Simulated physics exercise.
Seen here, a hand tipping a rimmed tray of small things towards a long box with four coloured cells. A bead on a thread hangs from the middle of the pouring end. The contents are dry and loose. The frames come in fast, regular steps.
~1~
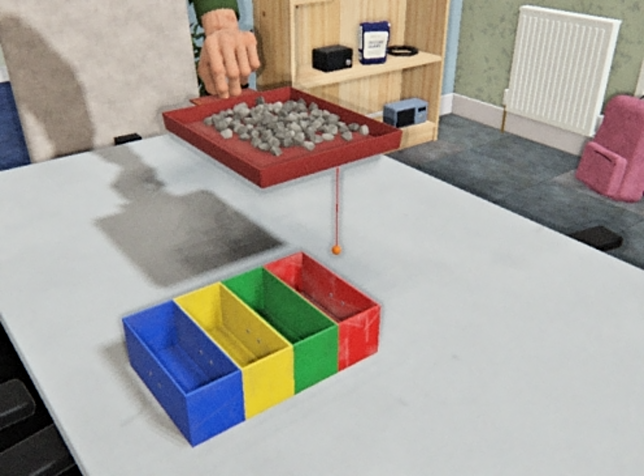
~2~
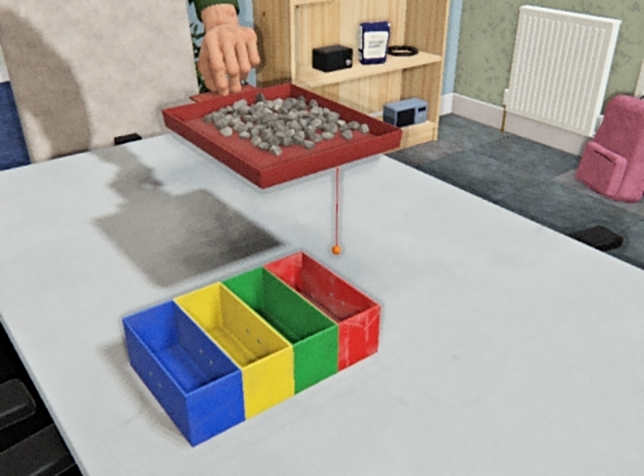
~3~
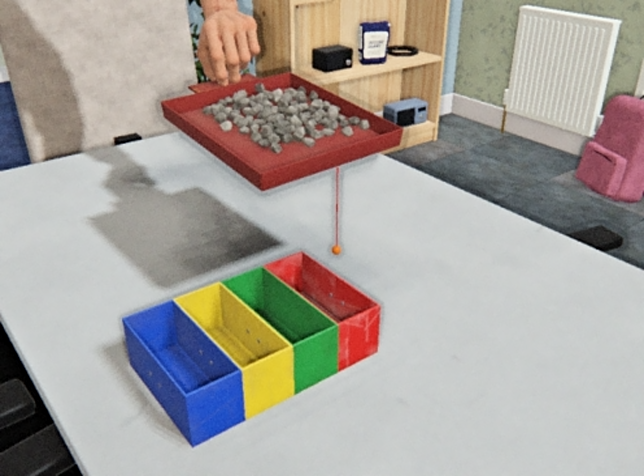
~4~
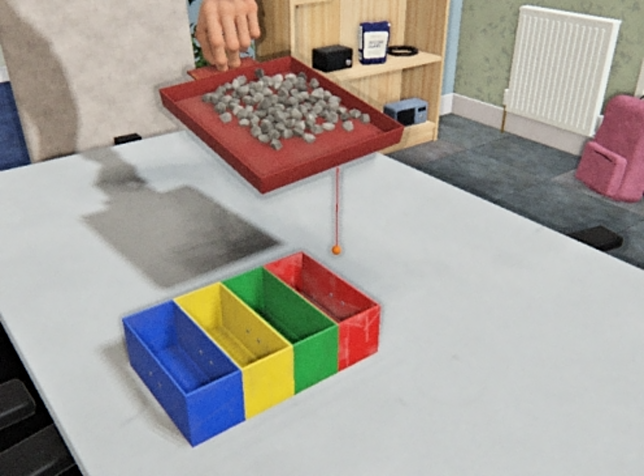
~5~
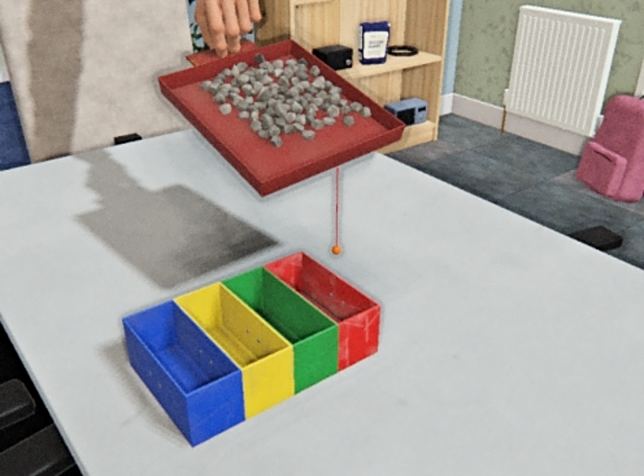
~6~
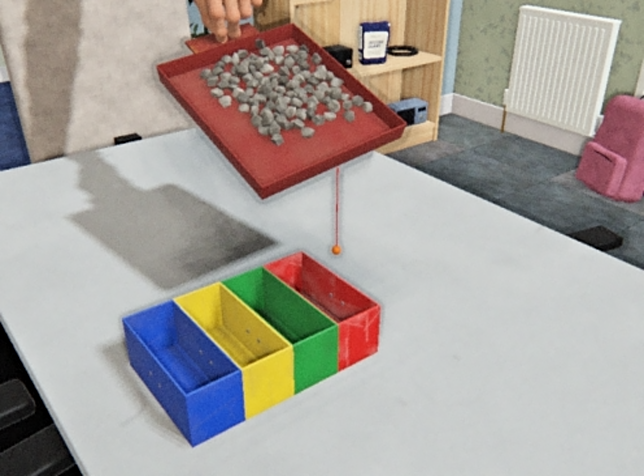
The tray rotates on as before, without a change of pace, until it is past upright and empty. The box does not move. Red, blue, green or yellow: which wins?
Fullest: The green cell.
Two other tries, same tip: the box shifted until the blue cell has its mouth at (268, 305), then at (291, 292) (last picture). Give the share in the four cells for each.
About 100 and 80 per cent.
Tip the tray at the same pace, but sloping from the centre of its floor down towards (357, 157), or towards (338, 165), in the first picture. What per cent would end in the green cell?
In turn 0 and 10 in a hundred.
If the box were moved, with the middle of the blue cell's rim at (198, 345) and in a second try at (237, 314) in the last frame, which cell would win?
The first try: The cell in green. The second: The yellow cell.
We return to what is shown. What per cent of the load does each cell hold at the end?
Blue cell near 0; yellow cell near 0; green cell near 50; red cell near 30.
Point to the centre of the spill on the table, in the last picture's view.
Around (435, 366).
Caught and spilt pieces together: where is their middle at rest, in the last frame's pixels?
Near (299, 341).
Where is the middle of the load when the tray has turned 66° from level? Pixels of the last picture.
Roughly at (296, 158).
Soon after the last picture, tray tipped steeply; nearly all on the tray; a small part falling or outside the box.
A little later, tray tipped past a quarter turn; about a quarter on the tray; about a third in the green cell; about a quarter in the red cell; a stray few in the yellow cell; a small part falling or outside the box.
Later still, tray tipped past a quarter turn; about half in the green cell; about a third in the red cell; a stray few in the yellow cell; a small part falling or outside the box.
At rest, tray tipped past a quarter turn; about half in the green cell; about a third in the red cell; a stray few in the yellow cell; none in the blue cell; a small part outside the box.
